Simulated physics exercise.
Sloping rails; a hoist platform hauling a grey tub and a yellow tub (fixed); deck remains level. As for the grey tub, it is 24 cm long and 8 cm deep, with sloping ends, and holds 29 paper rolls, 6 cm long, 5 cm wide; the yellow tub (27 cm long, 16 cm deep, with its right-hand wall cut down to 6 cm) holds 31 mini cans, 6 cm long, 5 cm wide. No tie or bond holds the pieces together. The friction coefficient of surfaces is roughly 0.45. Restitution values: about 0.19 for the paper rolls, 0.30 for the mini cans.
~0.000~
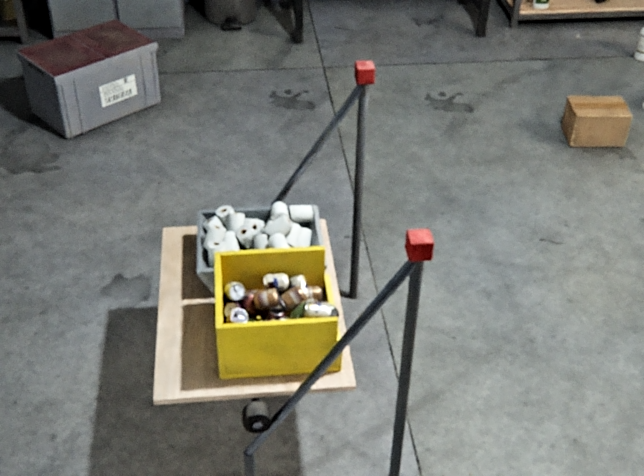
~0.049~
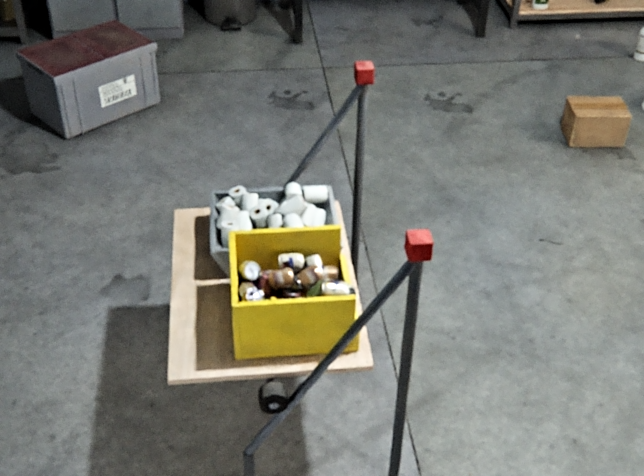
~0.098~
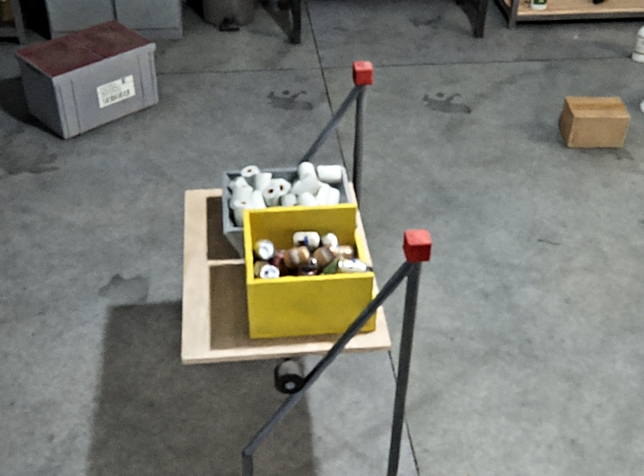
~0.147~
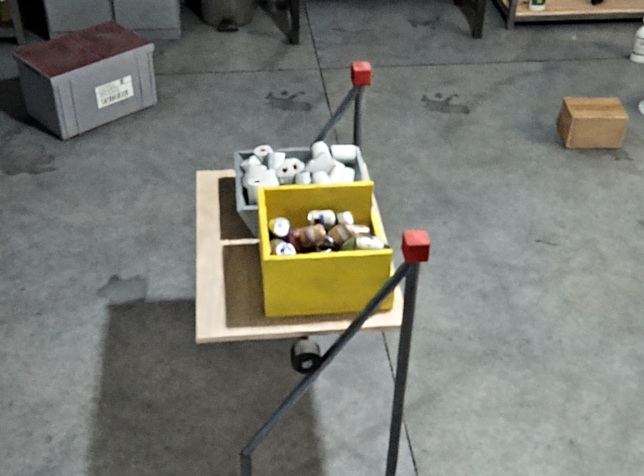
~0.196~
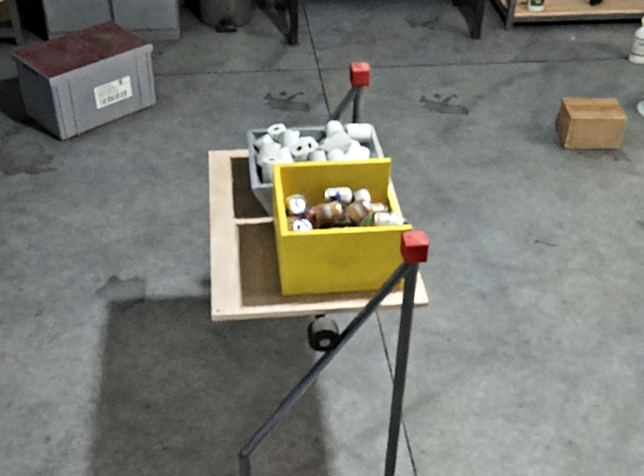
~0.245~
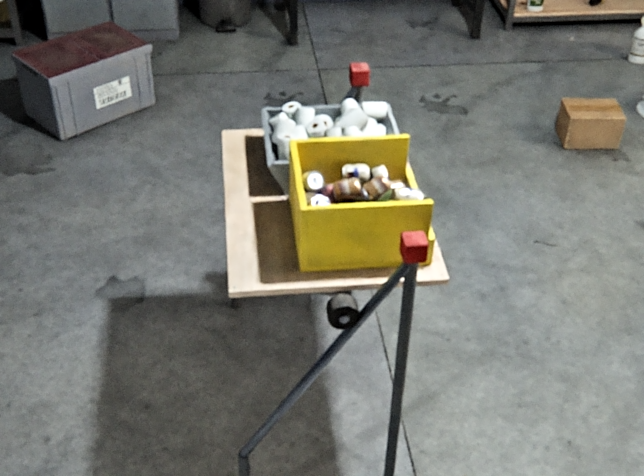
A wooden platform carrying a grey tub of white rolls and a yellow tub of small cans, rising rightward between sloping rails.
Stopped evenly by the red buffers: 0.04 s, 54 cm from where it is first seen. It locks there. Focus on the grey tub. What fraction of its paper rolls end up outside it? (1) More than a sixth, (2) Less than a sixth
More than a sixth (1).
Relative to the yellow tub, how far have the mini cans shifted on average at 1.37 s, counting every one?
Rightwards, roughly 26 cm.
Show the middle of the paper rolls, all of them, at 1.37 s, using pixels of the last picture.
(391, 103).
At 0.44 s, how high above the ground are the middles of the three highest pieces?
About 102 cm up.
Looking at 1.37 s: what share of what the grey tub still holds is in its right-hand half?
Close to 60 in every hundred.
After 0.32 s, braking begins.
After 0.44 s, grey tub 28 in, 1 out and yellow tub 27 in, 4 out.
After 0.60 s, grey tub 21 in, 8 out and yellow tub 20 in, 11 out.
After 0.82 s, grey tub 20 in, 9 out and yellow tub 19 in, 12 out.
Outcome (at 1.37 s), grey tub 20 in, 9 out and yellow tub 19 in, 12 out. Asked share, 9 of 29, 31 per cent.
